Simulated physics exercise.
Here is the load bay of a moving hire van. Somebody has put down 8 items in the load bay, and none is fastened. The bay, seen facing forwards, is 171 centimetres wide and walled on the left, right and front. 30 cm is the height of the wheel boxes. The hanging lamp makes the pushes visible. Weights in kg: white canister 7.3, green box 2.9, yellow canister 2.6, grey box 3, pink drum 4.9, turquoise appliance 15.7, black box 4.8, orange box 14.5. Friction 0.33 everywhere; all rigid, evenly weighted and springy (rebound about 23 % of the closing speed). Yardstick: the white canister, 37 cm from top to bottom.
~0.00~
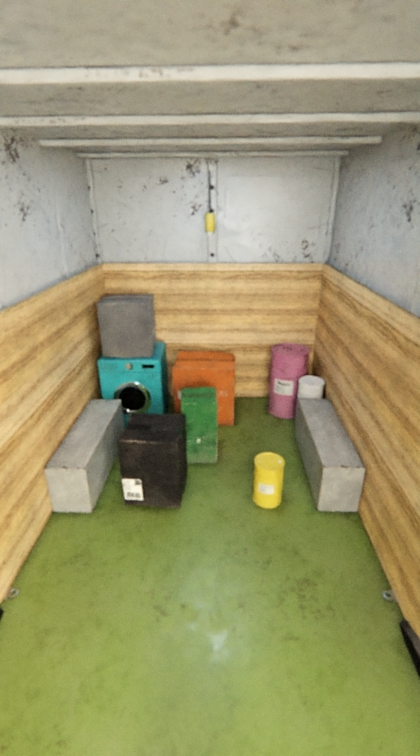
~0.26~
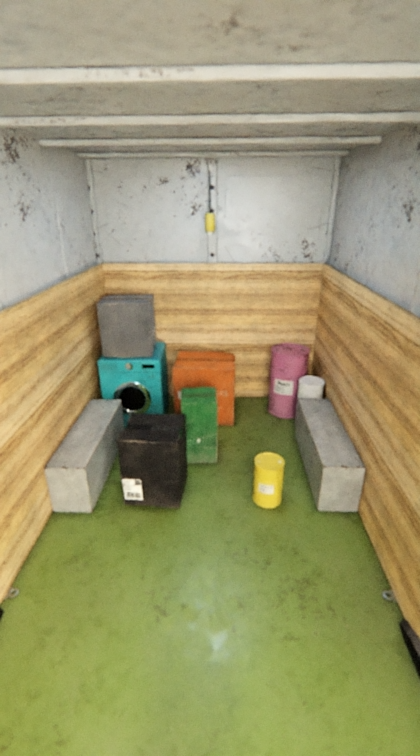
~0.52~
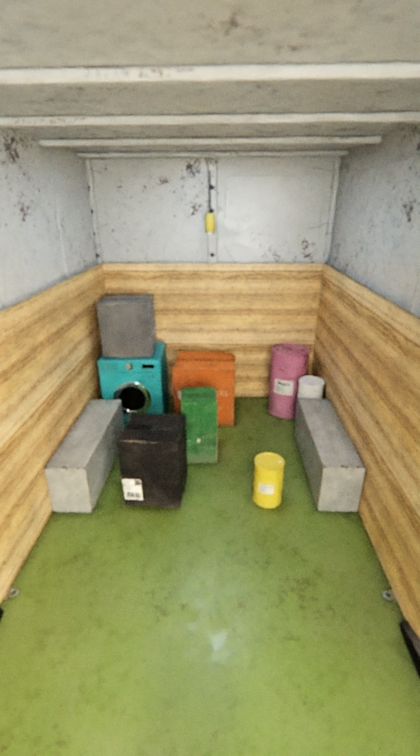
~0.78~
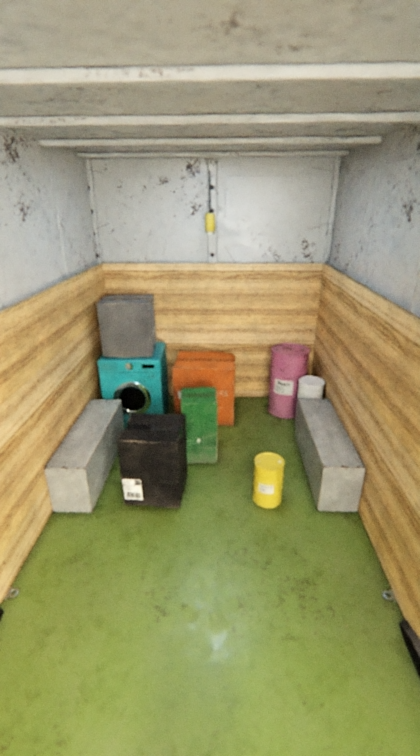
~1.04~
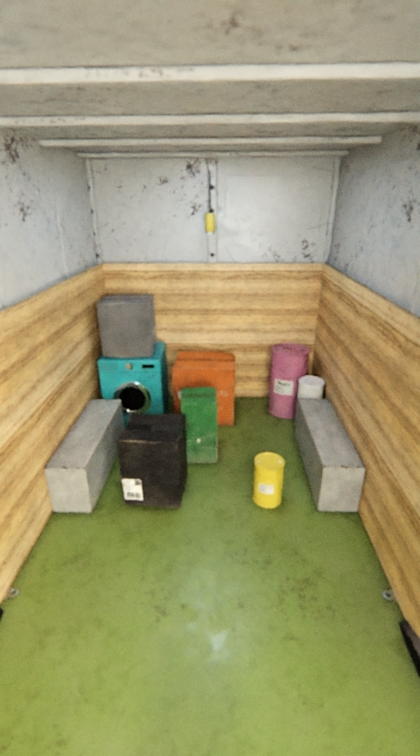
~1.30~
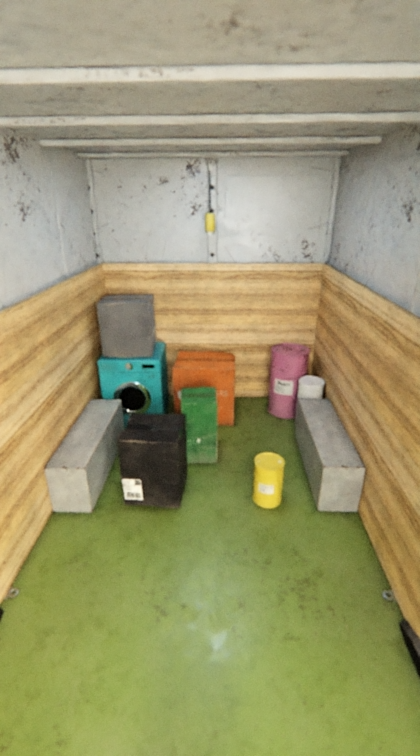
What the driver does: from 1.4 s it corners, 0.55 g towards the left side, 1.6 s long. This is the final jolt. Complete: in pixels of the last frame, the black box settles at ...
... near (126, 458).
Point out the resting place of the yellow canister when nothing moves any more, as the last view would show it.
It ends up at about (167, 479).
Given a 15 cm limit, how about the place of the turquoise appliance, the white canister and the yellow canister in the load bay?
Note: Turquoise appliance is left in place. White canister departs its position. Yellow canister departs its position.
After 1.90 s, push 0.55 g left; black box moved 10 cm near (138, 459); yellow canister moved 10 cm; green box moved 10 cm.
After 2.20 s, push 0.55 g left; black box moved 17 cm near (126, 458); yellow canister moved 39 cm; green box moved 39 cm.
In the end (3.6 s), not toppled but over 15 cm from the start, white canister, green box, yellow canister, pink drum and black box; the other 3 under 15 cm from the start. At the end, from the last picture's camera, black box near (126, 458).
